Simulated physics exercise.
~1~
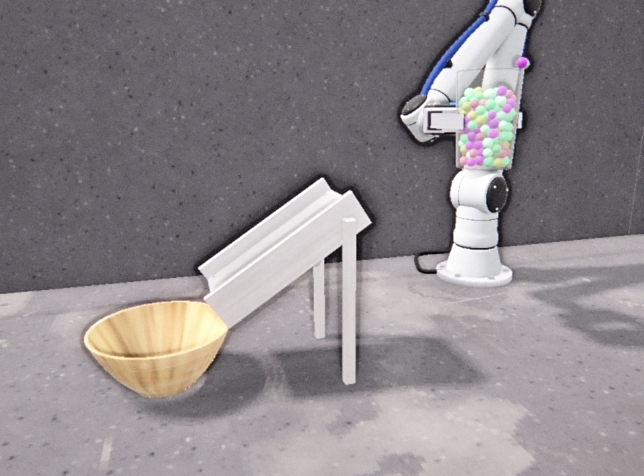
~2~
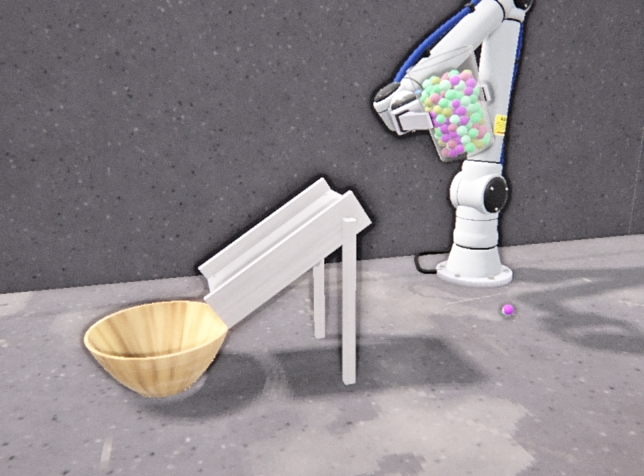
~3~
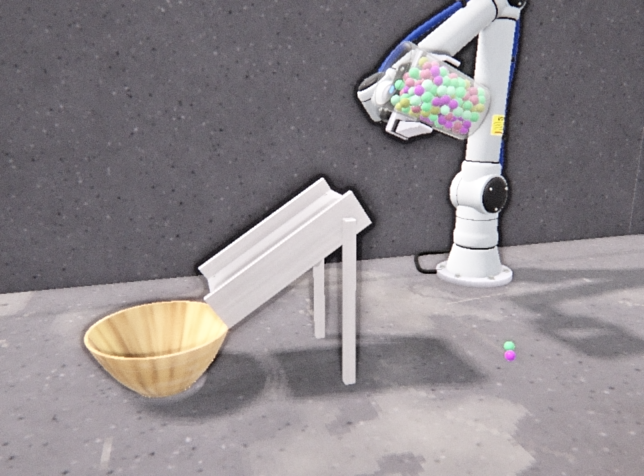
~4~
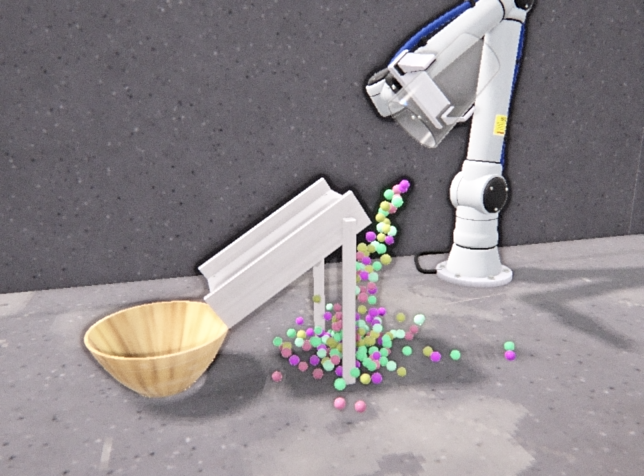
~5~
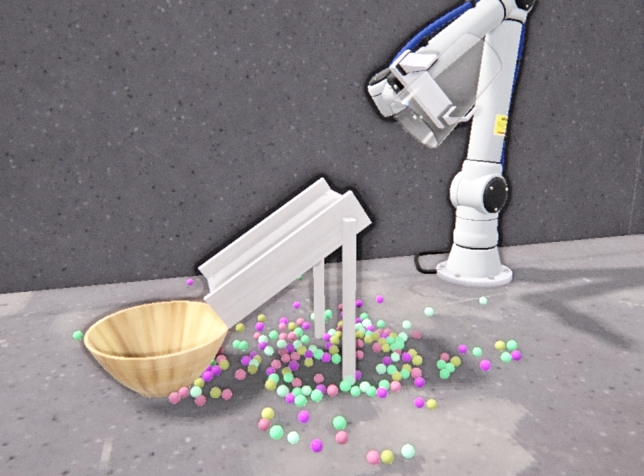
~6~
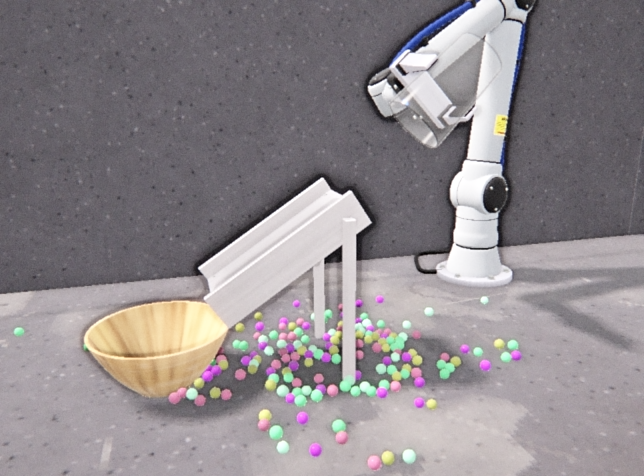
On a grey stone-like floor before a dark wall, a white robot arm holds a clear tumbler full of colourful round sweets, with a sloping white chute and a wooden bowl to its left. The arm swings the tumbler left and tips it, and a couple of sweets drop to the floor early. It then turns the tumbler over, and the rest pour down in a stream just short of the chute's upper end. They bounce and scatter around the chute's legs and towards the bowl. The arm stays still with the emptied tumbler, and the sweets lie spread across the floor.
